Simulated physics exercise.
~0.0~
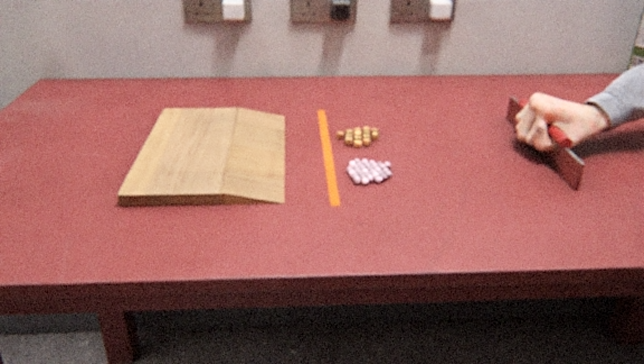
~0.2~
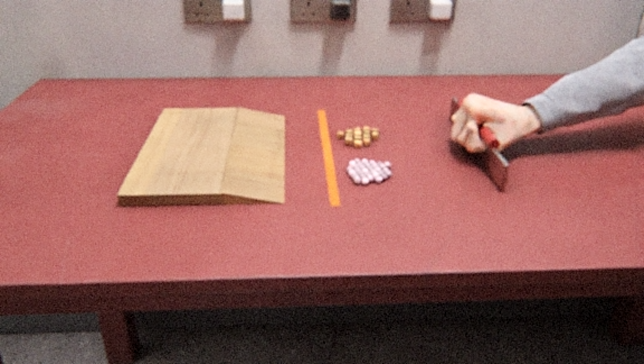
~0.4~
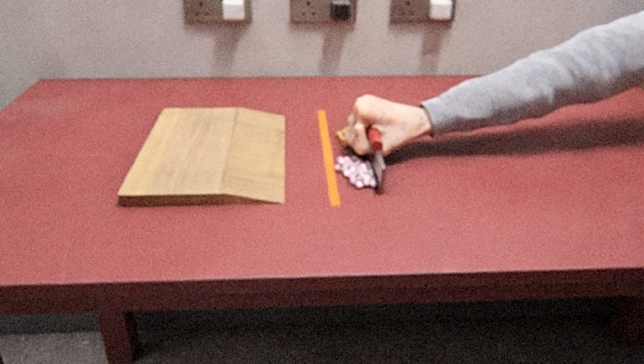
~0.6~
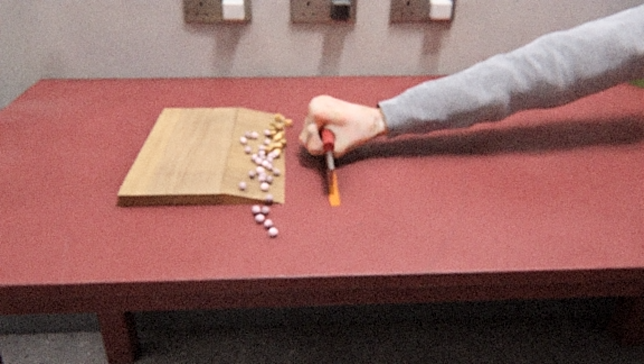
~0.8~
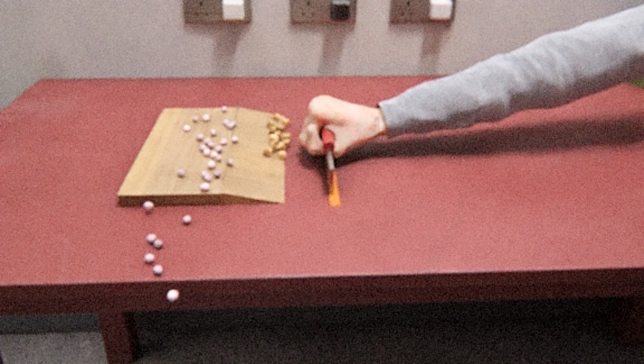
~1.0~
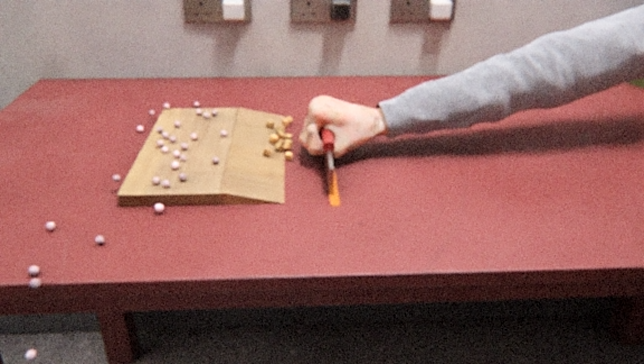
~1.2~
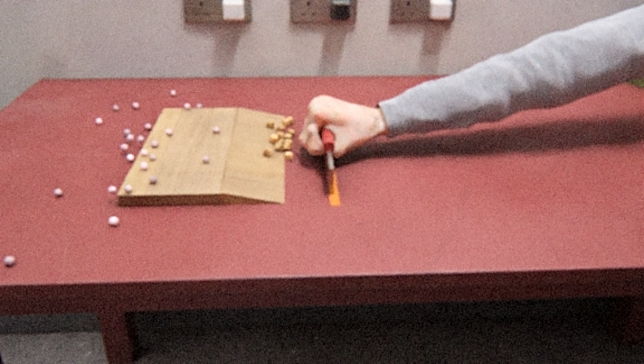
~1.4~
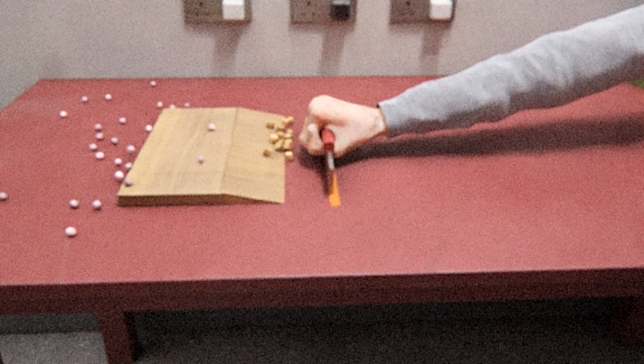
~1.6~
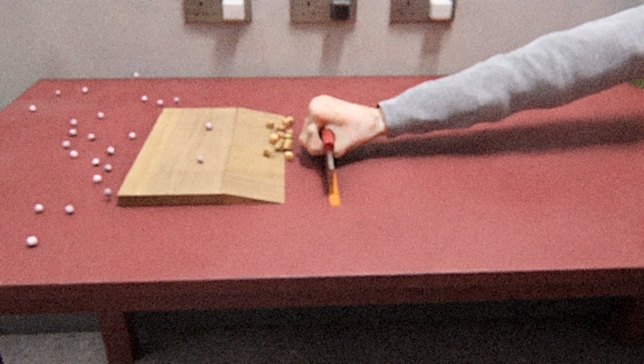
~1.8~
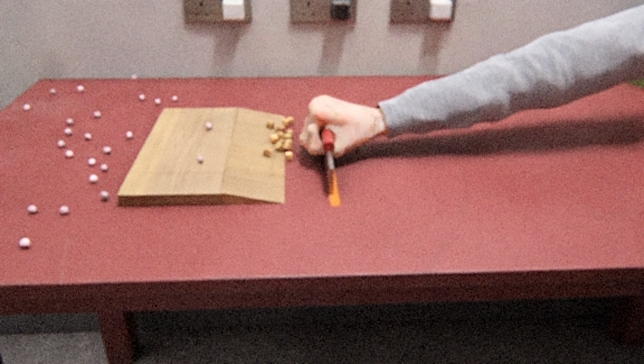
On a red table, hand sweeping scraper left to orange tape, pale beads scattering over wooden wedge, golden bits settling at its edge.
